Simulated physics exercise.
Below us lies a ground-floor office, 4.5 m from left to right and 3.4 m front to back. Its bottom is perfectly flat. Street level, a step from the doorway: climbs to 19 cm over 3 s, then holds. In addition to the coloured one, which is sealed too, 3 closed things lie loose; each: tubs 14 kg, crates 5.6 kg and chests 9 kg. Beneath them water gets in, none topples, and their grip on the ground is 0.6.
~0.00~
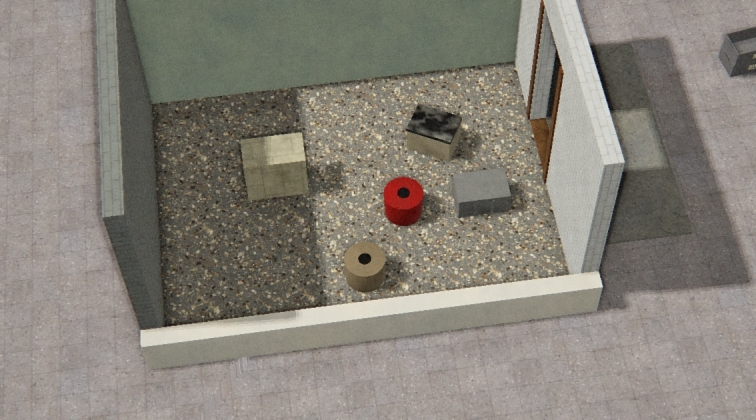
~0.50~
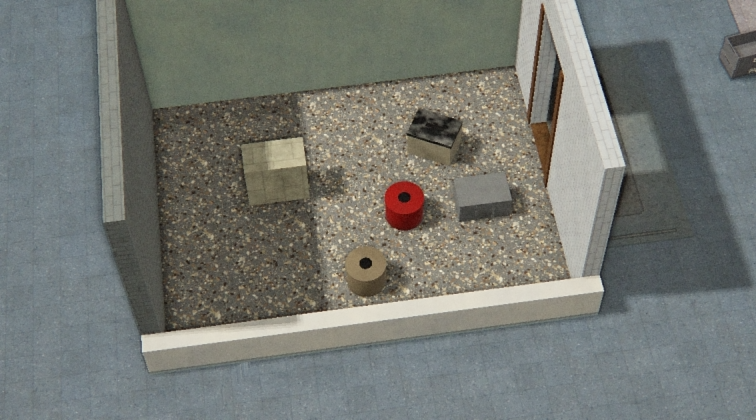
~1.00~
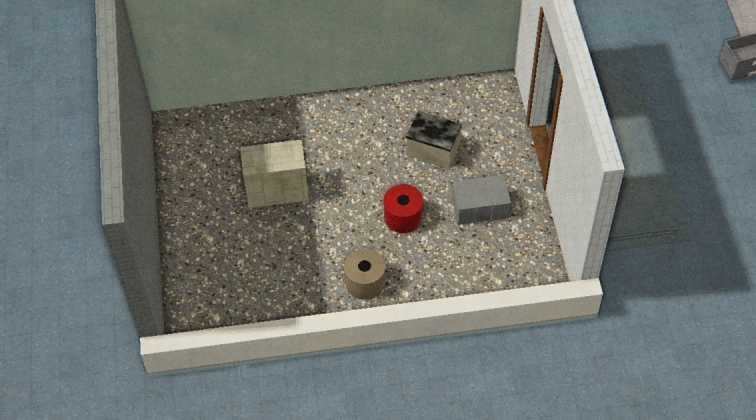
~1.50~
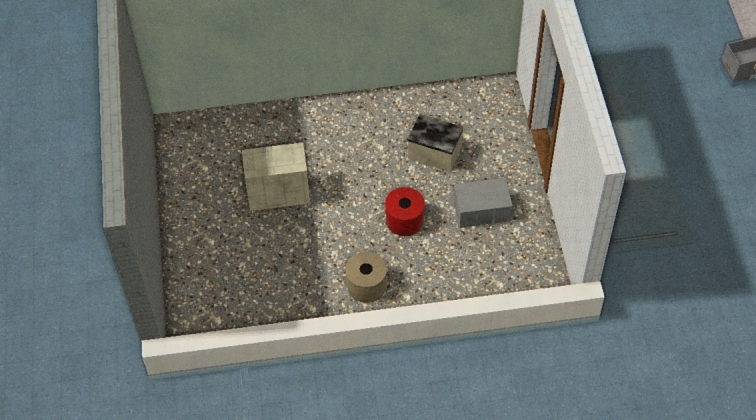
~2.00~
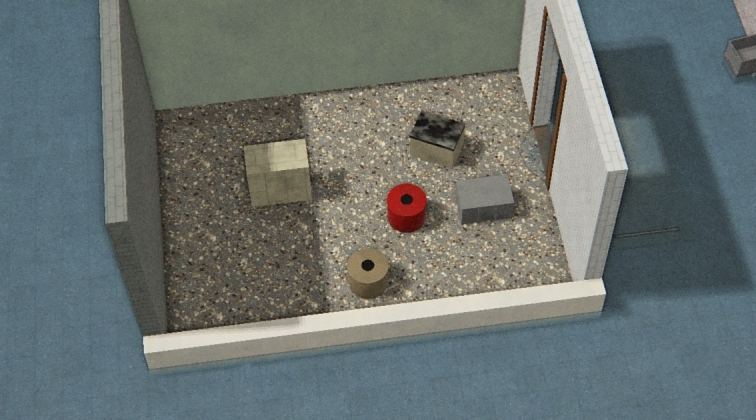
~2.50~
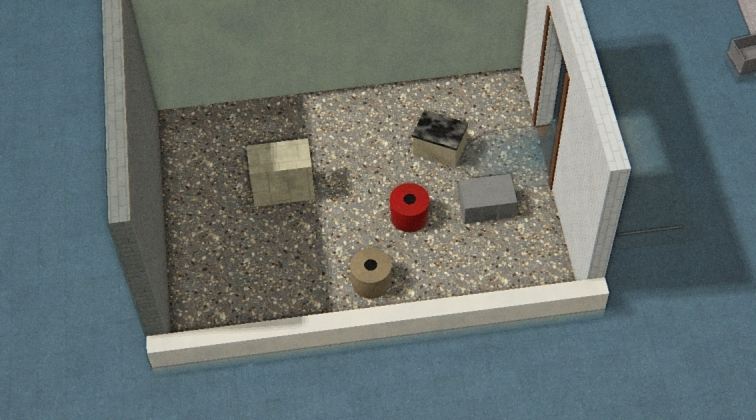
Ground-floor office seen from above, water covering the street outside, then spreading in through the doorway as the tubs and boxes stay still.
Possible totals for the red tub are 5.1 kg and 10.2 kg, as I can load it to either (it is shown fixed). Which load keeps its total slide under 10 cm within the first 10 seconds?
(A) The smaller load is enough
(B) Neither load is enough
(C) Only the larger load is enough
Answer: B.
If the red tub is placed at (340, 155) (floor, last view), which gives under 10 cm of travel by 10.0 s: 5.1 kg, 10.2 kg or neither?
Neither holds.
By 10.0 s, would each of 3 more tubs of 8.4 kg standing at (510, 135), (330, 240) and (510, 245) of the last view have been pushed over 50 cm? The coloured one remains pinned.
In that order: Over, less, under.
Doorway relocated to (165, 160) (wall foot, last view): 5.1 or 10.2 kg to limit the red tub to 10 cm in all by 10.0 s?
If so, even the lighter mass works.
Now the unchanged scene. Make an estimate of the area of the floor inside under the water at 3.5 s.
My estimate is roughly 3.0 m2.
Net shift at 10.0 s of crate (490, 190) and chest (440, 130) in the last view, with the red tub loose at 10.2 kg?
100 cm, 300 cm.
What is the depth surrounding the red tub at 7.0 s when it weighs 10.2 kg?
Around 4 cm.
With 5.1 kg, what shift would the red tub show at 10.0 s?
200 cm.
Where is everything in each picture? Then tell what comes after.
The red tub at (404, 193) rests on the ground; 0.0 m2 under water; 0 of 4 have shifted, in the first picture.
The red tub at (404, 198) rests on the ground; 0.0 m2 under water; 0 of 4 have shifted, in the second picture.
The red tub at (403, 200) rests on the ground; water covers 0.0 m2; 0 of 4 have shifted, in the third picture.
The red tub at (405, 203) rests on the ground; water covers 0.0 m2; 0 of 4 have shifted, in the fourth picture.
The red tub at (407, 200), on the bottom; 0.1 m2 under water; 0 of 4 have shifted, in the fifth picture.
The red tub at (410, 199) rests on the ground; 0.7 m2 under water; 0 of 4 have shifted, in the sixth picture.
After 3.5 s the red tub would be 0 cm from its start with 5.1 kg and 0 cm from its start with 10.2 kg; 2 cm of water round it then.
After 4.5 s the red tub would be 54 cm from its start with 5.1 kg and 19 cm from its start with 10.2 kg; 4 cm of water round it then.
After 7.0 s the red tub would be 192 cm from its start with 5.1 kg and 31 cm from its start with 10.2 kg; 4 cm of water round it then.
After 10.0 s the red tub would be 221 cm from its start with 5.1 kg and 31 cm from its start with 10.2 kg; 5 cm of water round it then.
